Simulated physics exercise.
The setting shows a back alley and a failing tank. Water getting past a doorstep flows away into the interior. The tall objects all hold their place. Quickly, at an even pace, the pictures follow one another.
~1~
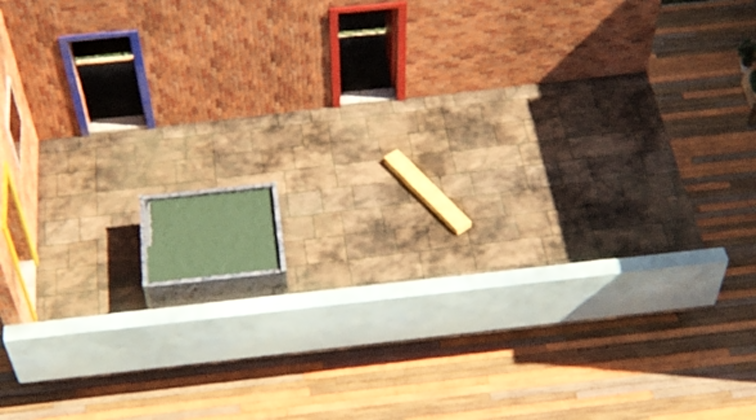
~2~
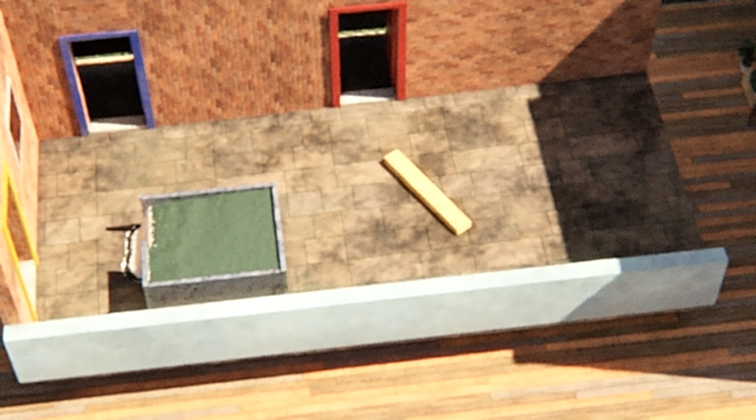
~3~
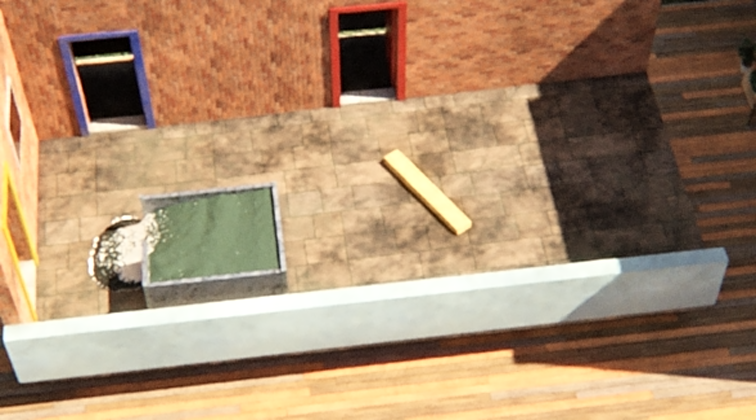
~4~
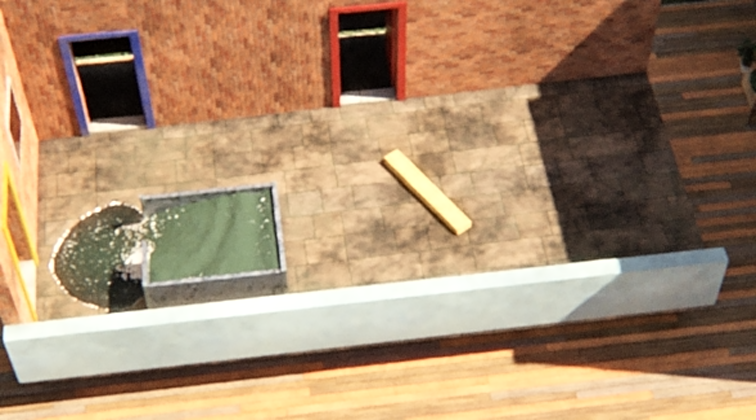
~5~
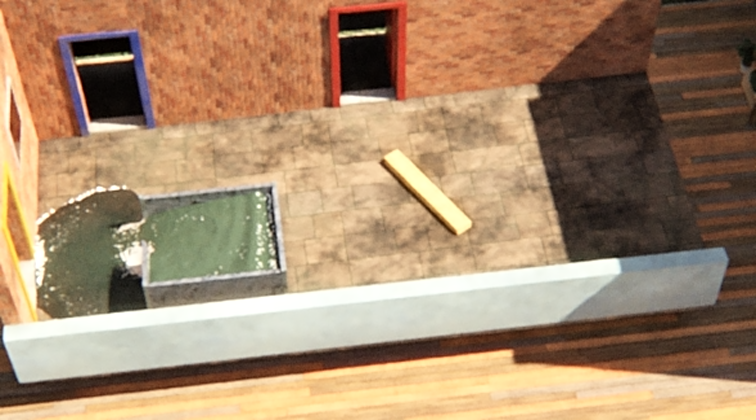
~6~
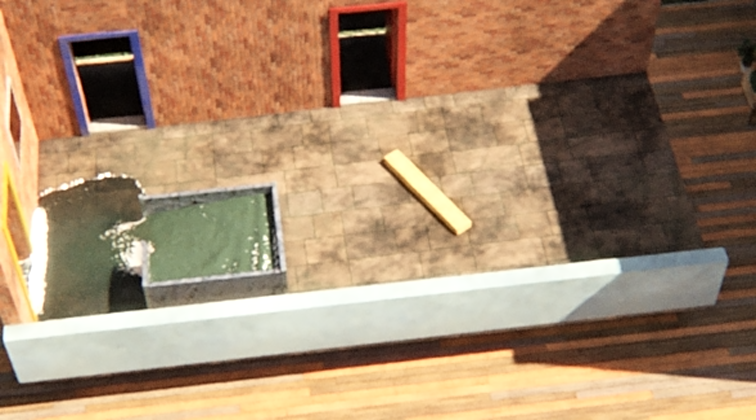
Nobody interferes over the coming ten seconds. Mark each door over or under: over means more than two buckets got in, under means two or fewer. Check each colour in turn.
Yellow door - over, blue door - over, red door - under.
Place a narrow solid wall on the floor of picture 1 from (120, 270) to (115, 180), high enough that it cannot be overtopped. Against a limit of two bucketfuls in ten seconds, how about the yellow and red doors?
As I read it, the yellow door admits less and the red door admits less.
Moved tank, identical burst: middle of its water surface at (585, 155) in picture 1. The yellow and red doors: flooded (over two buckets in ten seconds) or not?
I'd say yellow misses the threshold and red crosses the threshold.
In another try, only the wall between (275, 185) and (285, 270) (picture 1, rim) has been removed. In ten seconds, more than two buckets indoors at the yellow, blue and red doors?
Result: Yellow remains beneath it; blue remains beneath it; red goes past the limit.
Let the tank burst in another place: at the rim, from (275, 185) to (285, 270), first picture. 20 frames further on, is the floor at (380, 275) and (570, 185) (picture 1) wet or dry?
The first spot is swamped, the second swamped.
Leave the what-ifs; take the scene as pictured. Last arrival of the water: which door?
Looking at the pictures, the answer is the red door.
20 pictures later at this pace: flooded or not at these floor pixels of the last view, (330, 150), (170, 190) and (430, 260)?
Result, in order: Waterlogged / waterlogged / unflooded.
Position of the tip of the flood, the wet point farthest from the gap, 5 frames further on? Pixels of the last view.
Close to (39, 141).
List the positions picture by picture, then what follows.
Still water in the tank at (212, 237), in the first frame.
The front is at (136, 231), out from the gap at (149, 240), in the second frame.
Water pours out at (150, 242) and has run to (100, 275), in the third frame.
Water pours out at (150, 243) and has run to (58, 270), in the fourth frame.
Water pours out at (150, 243) and has run to (37, 230), in the fifth frame.
The front is at (38, 205), out from the gap at (150, 243), in the sixth frame.
A moment on, water covers 15 % of the floor; the yellow door over two buckets in, the blue door not reached, the red door not reached.
Next, water covers 20 % of the floor; the yellow door far over two buckets in, the blue door wet at the sill, nothing in, the red door not reached.
Then, water covers 40 % of the floor; the yellow door far over two buckets in, the blue door over two buckets in, the red door wet at the sill, nothing in.
Later, water covers 65 % of the floor; the yellow door far over two buckets in, the blue door over two buckets in, the red door wet at the sill, nothing in.
In the end, water covers 85 % of the floor; the yellow door far over two buckets in, the blue door far over two buckets in, the red door under two buckets in.
